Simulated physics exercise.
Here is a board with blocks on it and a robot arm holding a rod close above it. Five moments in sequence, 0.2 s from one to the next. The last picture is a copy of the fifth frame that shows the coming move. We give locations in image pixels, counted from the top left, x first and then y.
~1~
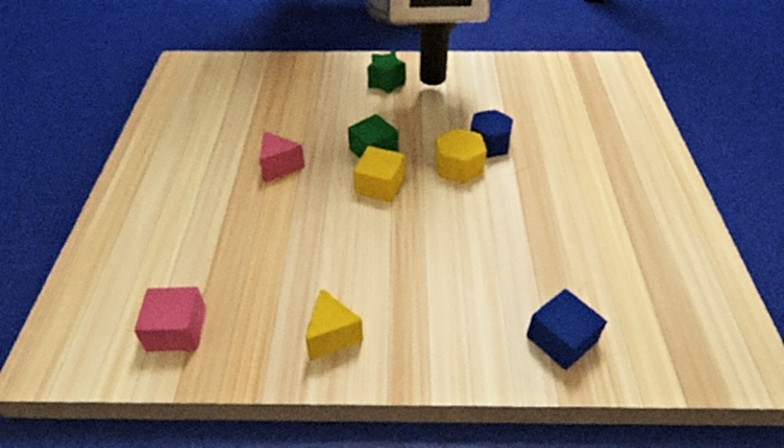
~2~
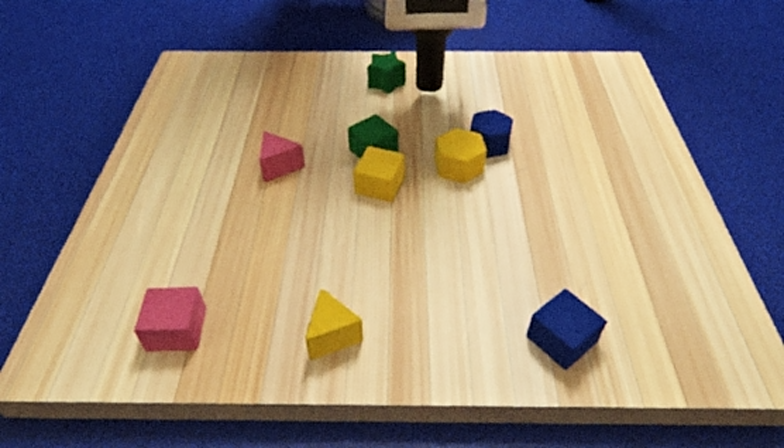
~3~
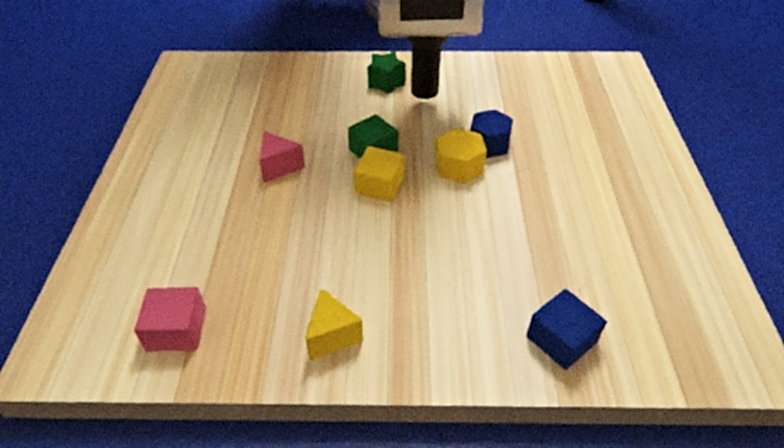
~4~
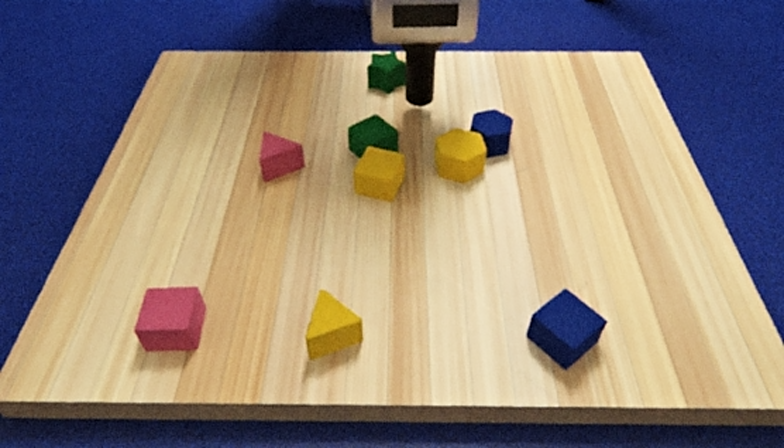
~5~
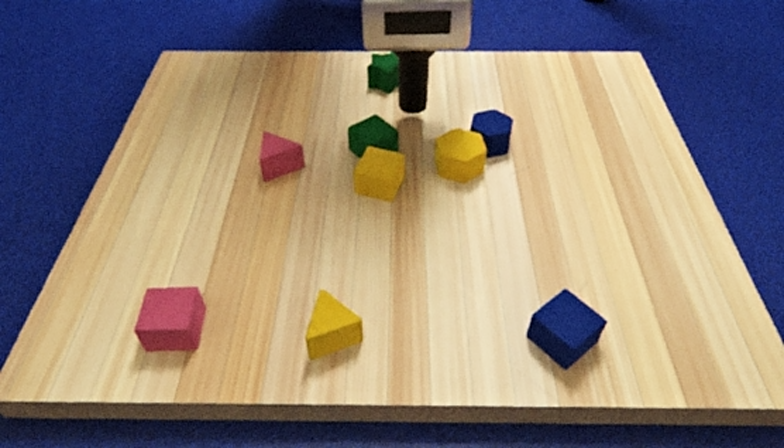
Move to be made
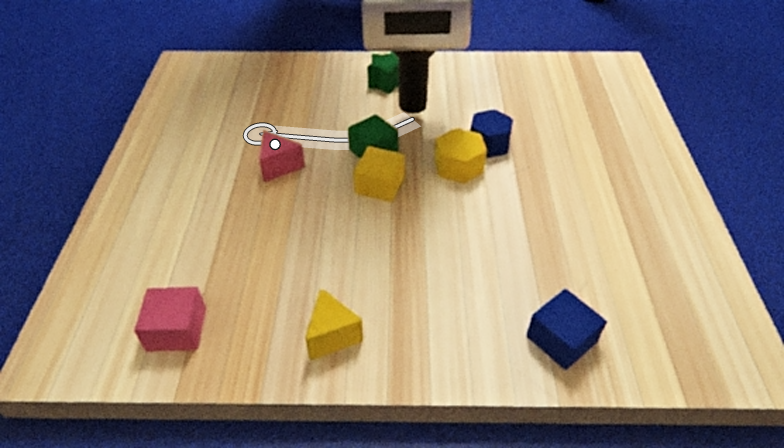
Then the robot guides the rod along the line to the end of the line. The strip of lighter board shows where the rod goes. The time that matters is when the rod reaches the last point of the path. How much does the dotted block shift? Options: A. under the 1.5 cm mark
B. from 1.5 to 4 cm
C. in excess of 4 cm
I choose A.
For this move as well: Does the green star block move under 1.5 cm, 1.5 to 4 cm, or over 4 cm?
Range: Under 1.5 cm.
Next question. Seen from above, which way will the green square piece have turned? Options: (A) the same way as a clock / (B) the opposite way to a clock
Correct choice: B.
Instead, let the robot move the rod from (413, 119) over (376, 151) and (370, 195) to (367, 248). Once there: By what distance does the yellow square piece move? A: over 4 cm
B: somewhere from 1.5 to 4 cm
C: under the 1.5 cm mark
Option A.
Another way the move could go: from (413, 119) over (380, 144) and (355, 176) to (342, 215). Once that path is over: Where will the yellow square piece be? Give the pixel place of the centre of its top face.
The spot you're after is about (382, 185) in the image.
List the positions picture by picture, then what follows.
In the first frame, tip of the rod (433, 79), middles of tops, pink triangular block (275, 144), green square piece (373, 128), yellow square piece (379, 162), green star block (386, 60).
In the second frame, rod (429, 85), nothing pushed.
In the third frame, rod (425, 92), nothing pushed.
In the fourth frame, rod (419, 99), nothing pushed.
In the fifth frame, rod (413, 106), pink triangular block (275, 144), green square piece (373, 128), yellow square piece (379, 162), green star block (386, 60).
The line goes from (413, 119) over (367, 138) and (313, 138) to (260, 134); the dot is on the pink triangular block.
What follows on the original path. One third of the way, rod (366, 124); green square piece (360, 137), turned 40° anticlockwise; yellow square piece (379, 166).
Two thirds of the way, rod (311, 125); green square piece (355, 139), turned 60° anticlockwise; yellow square piece (379, 166).
At the end, rod (257, 120); pink triangular block unmoved; green square piece (355, 139), turned 60° anticlockwise; yellow square piece (379, 166); green star block unmoved.
